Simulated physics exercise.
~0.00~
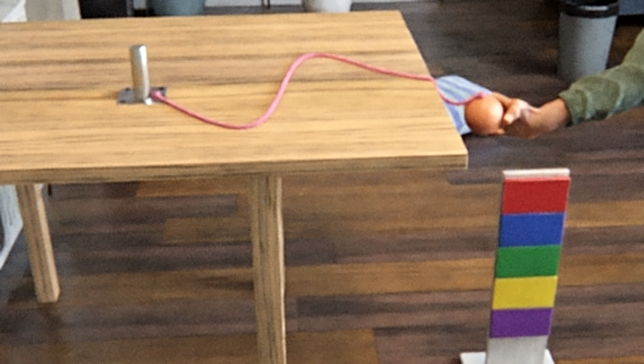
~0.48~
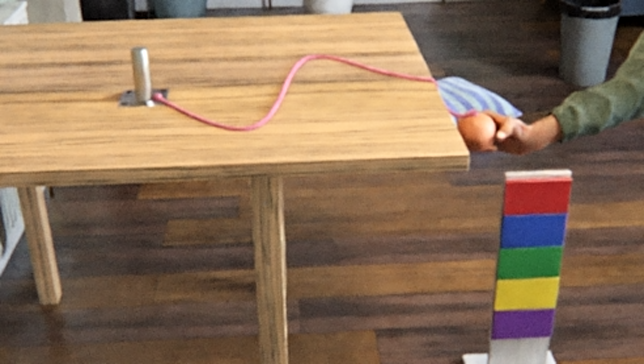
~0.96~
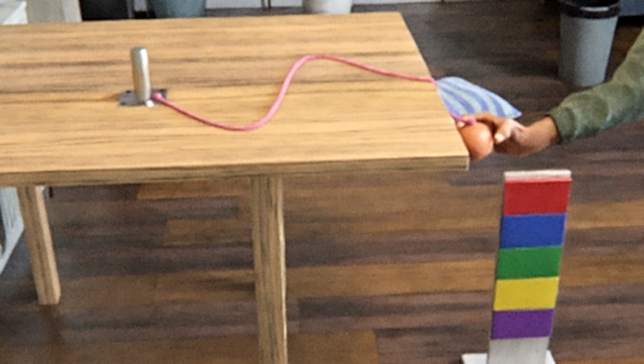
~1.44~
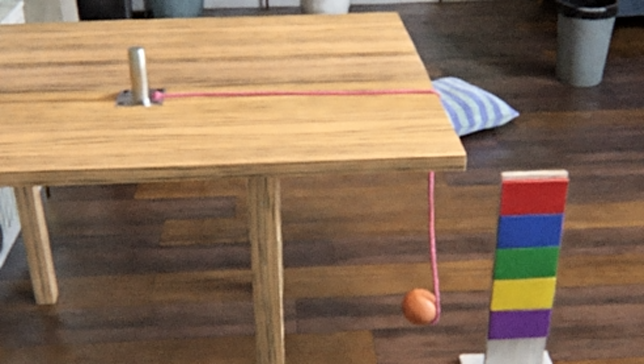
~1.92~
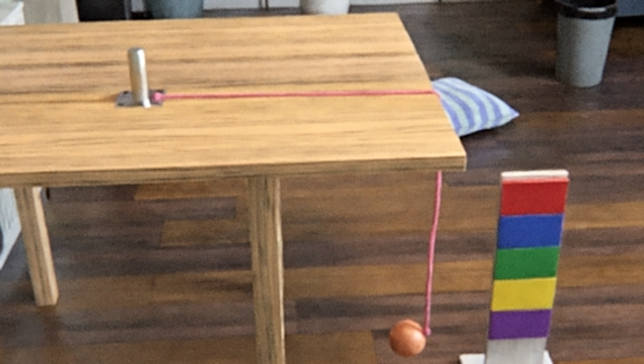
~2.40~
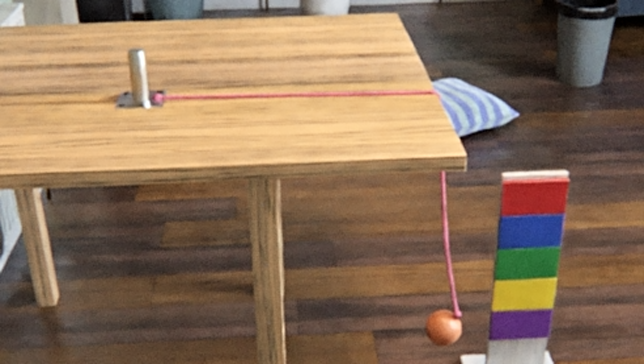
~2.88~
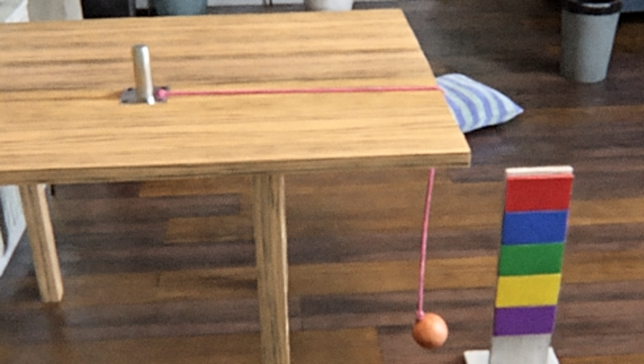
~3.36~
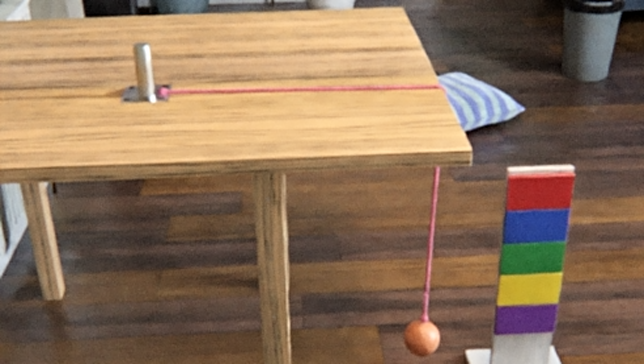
At the start, a hand holds an orange ball just off the right end of a wooden table, with a pink cord winding loosely back to a metal post. A board with red, blue, green, yellow and purple bands stands on the floor nearby. The hand lowers the ball slightly beside the table's edge and lets go. The ball drops and the cord pulls straight across the tabletop and down over the edge. The ball swings left, then right, then a little left again. It ends hanging from the cord, about level with the purple band.
